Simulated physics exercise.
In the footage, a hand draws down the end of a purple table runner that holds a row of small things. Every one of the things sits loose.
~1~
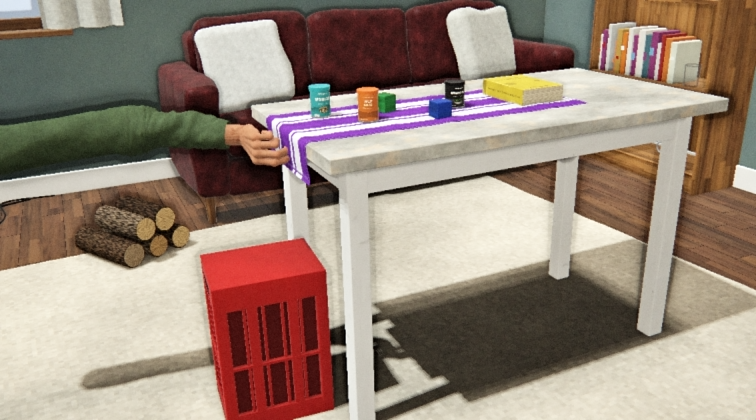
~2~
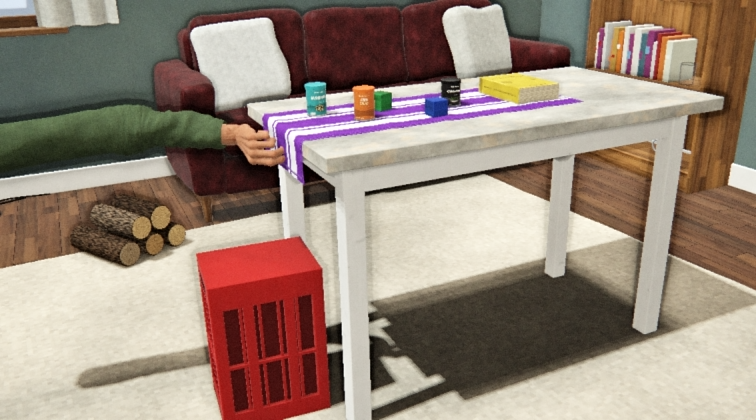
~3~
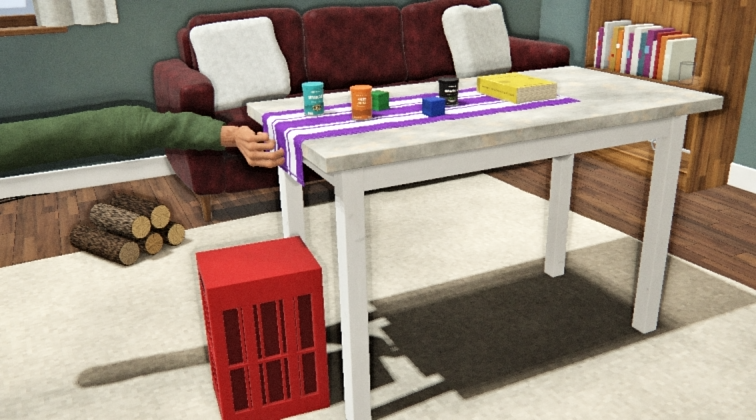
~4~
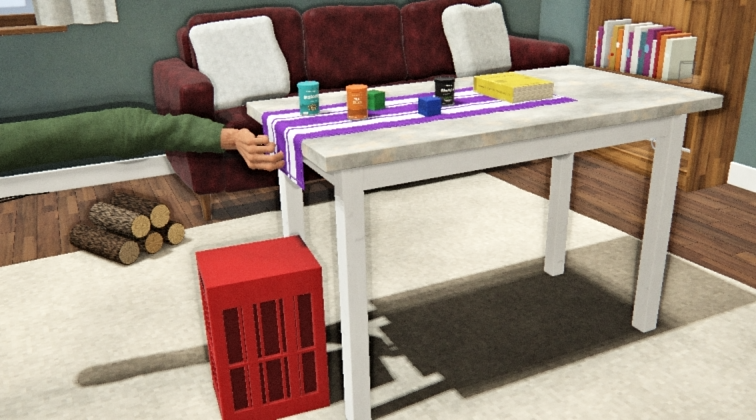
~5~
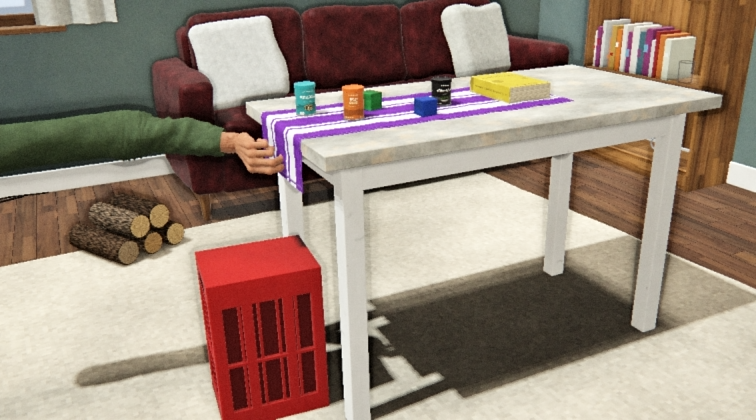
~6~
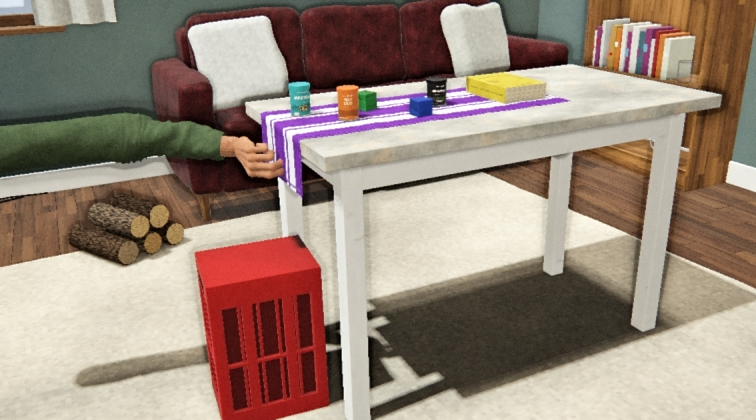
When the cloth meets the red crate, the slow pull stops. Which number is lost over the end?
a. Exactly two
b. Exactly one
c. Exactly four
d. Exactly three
a.
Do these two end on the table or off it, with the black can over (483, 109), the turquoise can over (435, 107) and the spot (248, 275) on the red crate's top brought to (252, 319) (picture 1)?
Observed: Black can remains seated; turquoise can remains seated.
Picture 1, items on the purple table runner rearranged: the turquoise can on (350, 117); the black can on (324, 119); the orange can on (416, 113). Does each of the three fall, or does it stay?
Final state: The turquoise can is no longer up, the black can is no longer up, the orange can is still in place.
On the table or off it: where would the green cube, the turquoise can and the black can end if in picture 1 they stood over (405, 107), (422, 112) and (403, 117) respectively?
I'd say the green cube hangs on, the turquoise can hangs on, and the black can hangs on.
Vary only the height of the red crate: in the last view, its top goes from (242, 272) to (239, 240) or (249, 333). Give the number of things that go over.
That would make 1 and 4.
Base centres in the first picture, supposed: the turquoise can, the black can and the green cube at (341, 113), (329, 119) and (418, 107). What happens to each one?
Turquoise can: Goes. Black can: Goes. Green cube: Stays.
Soon after, hem near (284, 225); turquoise can gone.
Then, hem on the crate; turquoise can and orange can gone.
At rest, hem on the crate; turquoise can and orange can gone. Over the edge go two.
